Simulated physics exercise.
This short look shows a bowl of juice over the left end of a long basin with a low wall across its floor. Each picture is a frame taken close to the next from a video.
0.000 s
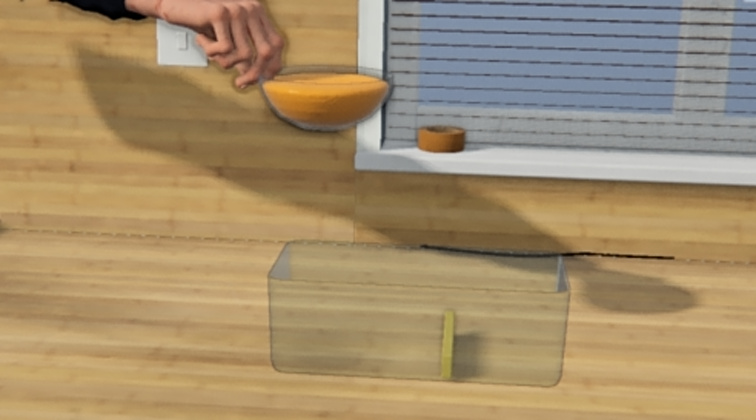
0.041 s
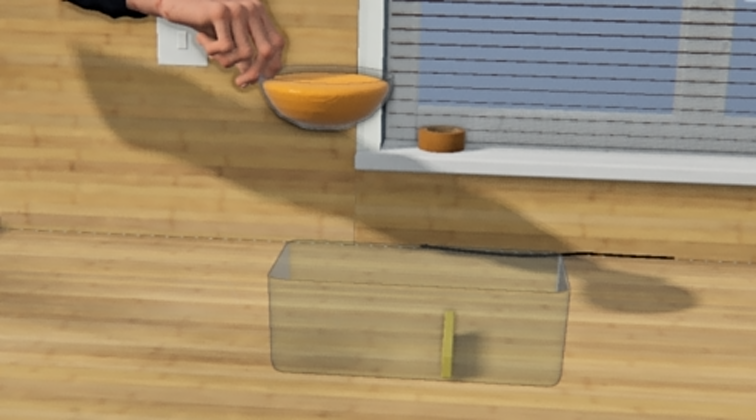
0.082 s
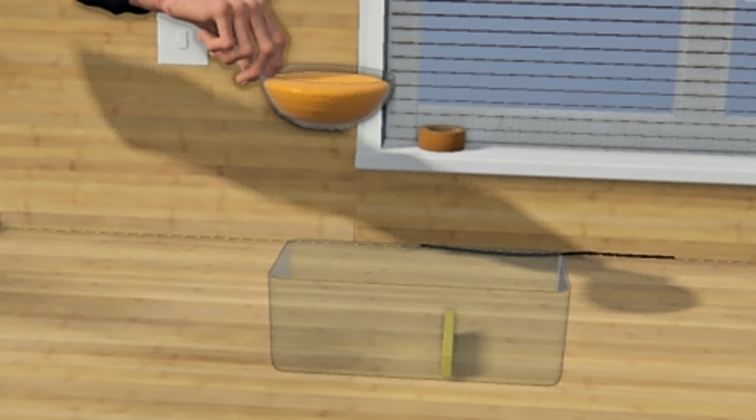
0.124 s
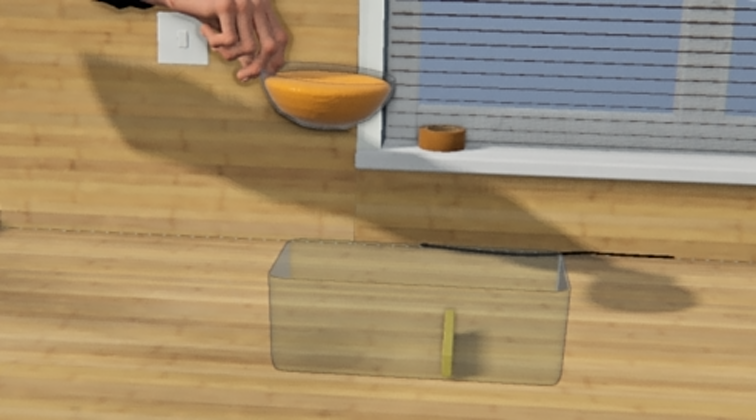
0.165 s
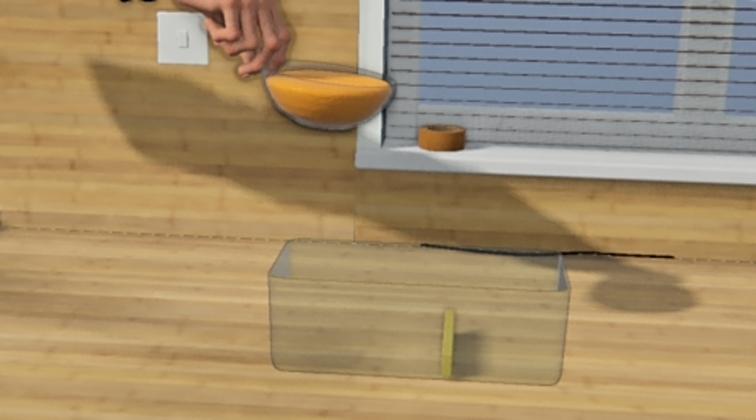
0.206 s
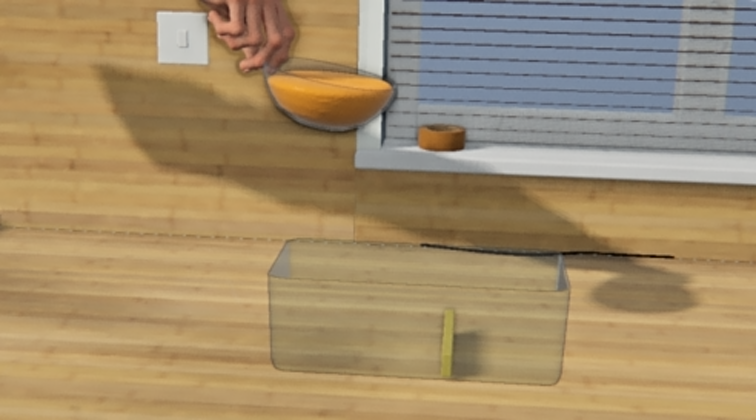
A hand holds a bowl of orange juice above a long clear basin and slowly tilts it slightly right.
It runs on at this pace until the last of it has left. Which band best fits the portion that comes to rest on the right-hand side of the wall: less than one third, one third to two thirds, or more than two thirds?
The share right of the wall is going to reach a third without passing two thirds.
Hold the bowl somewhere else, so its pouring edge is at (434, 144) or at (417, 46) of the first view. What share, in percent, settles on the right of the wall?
Estimate: 75 per cent, then 70 per cent.
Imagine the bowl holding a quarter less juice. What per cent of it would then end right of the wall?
Some 40 parts in a hundred.
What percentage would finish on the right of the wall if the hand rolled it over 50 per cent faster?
Share on the right: Some 45 percent.
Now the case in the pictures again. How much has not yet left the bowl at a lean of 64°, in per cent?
It still holds around 35 per cent there.
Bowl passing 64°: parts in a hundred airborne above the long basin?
Close to 55 in a hundred.
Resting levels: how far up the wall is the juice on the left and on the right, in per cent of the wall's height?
30 % left, 60 % right.
A moment on, the bowl is tipped part way and 34 per cent is still to pour, 6 is left of the wall and 7 right of it.
Next, the bowl is tipped on its side and 1 per cent is still to pour, 34 is left of the wall and 55 right of it.
Then the bowl is tipped on its side and 0 per cent is still to pour, 43 is left of the wall and 55 right of it.
Later the bowl is tipped on its side and 0 per cent is still to pour, 43 is left of the wall and 55 right of it.
In the end 43 per cent lies left of the wall, 55 right of it and 2 outside.
